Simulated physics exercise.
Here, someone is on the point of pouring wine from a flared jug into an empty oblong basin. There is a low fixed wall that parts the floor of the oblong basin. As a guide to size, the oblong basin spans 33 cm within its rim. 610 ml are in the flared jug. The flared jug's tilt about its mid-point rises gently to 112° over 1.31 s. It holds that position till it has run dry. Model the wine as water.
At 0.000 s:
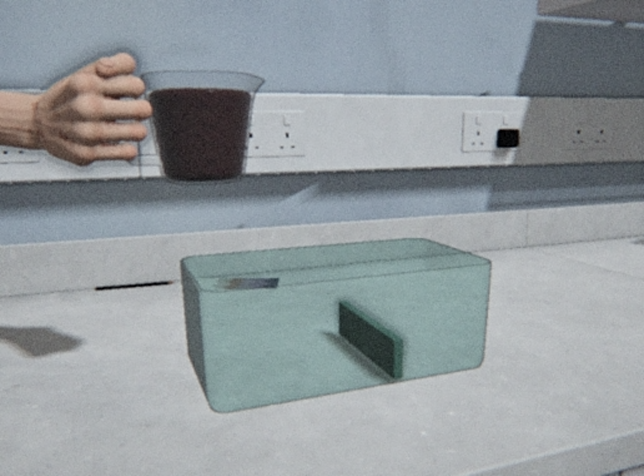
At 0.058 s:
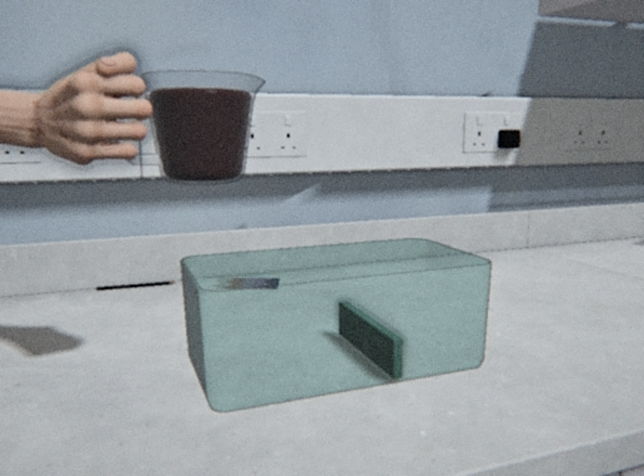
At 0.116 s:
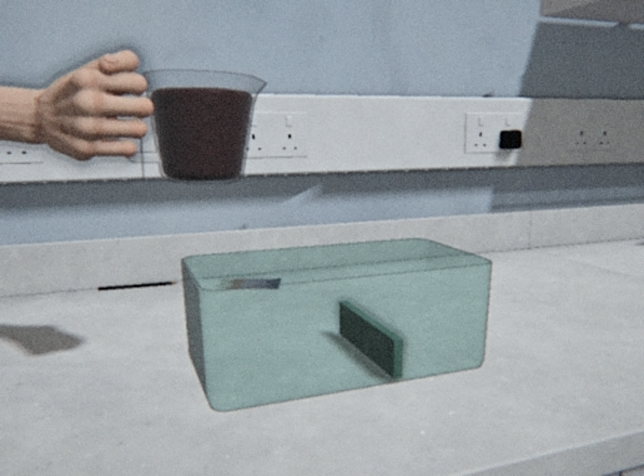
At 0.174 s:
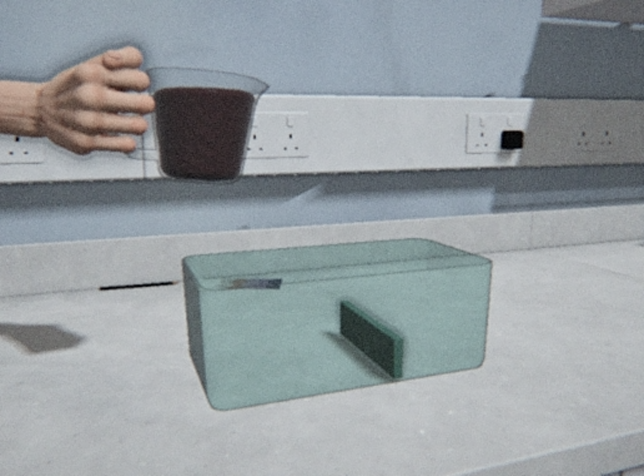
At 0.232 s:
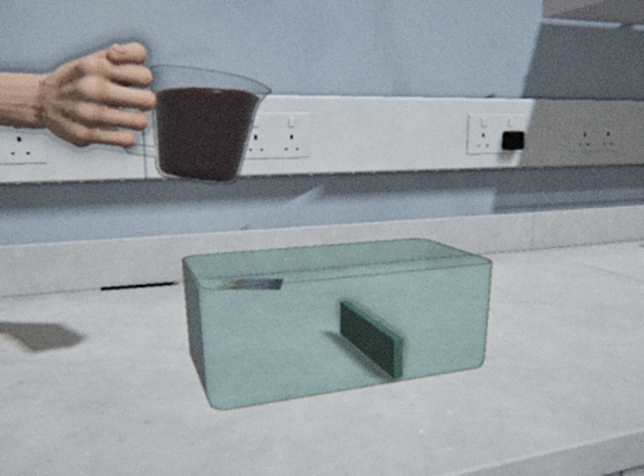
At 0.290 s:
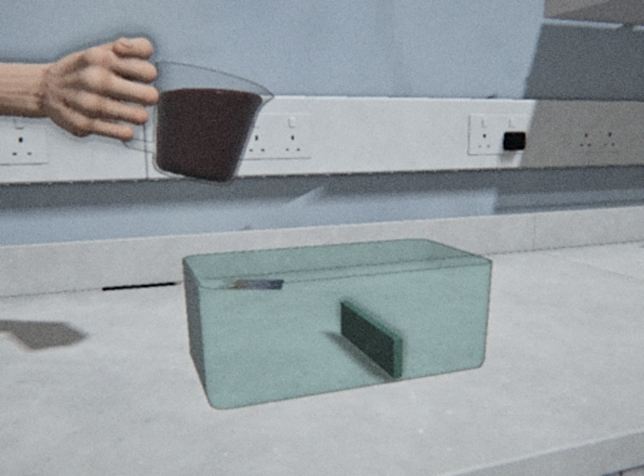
On a pale worktop, a hand slowly tilts a jug of dark liquid to the right.
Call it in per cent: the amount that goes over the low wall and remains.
I would put it at about 4 per cent.
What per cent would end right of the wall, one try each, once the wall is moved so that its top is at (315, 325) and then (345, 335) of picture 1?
In turn about 75 and 30 per cent.
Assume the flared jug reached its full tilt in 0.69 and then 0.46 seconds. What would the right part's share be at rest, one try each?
I'd expect close to 5 per cent and then close to 10 per cent.
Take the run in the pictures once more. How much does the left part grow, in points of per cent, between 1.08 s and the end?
Some 18 per cent.
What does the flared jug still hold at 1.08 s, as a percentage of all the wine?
10 %.
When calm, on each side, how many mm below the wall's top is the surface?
The left side gives some 30 mm, the right side some 46 mm.
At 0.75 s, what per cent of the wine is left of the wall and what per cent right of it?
Left: Around 10. Right: Around 0.
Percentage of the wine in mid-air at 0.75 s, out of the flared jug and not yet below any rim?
About 22 per cent.
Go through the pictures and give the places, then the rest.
It leans 0°; its right rim is at (264, 80); the wine meets the walls at (147, 93) and (250, 94); the oblong basin's rim runs from (190, 275) to (456, 250); the wall's top is at (368, 320), in the first picture.
It leans 1°; its right rim is at (265, 81); the wine meets the walls at (147, 92) and (250, 94), in the second picture.
It leans 2°; its right rim is at (266, 83); the wine meets the walls at (149, 92) and (251, 95), in the third picture.
It leans 5°; its right rim is at (269, 86); the wine meets the walls at (153, 92) and (254, 96), in the fourth picture.
It leans 8°; its right rim is at (271, 90); the wine meets the walls at (155, 93) and (257, 96), in the fifth picture.
It leans 13°; its right rim is at (274, 96); the wine meets the walls at (157, 94) and (262, 97), in the sixth picture.
By 0.75 s the tilt is 68° and 67 per cent is still to pour, 11 is left of the wall and 0 right of it.
By 1.08 s the tilt is 104° and 10 per cent is still to pour, 75 is left of the wall and 1 right of it.
By 1.43 s the tilt is 112° and 0 per cent is still to pour, 93 is left of the wall and 4 right of it.
By 1.81 s the tilt is 112° and 0 per cent is still to pour, 93 is left of the wall and 4 right of it.
At rest 93 per cent lies left of the wall, 4 right of it and 2 outside.
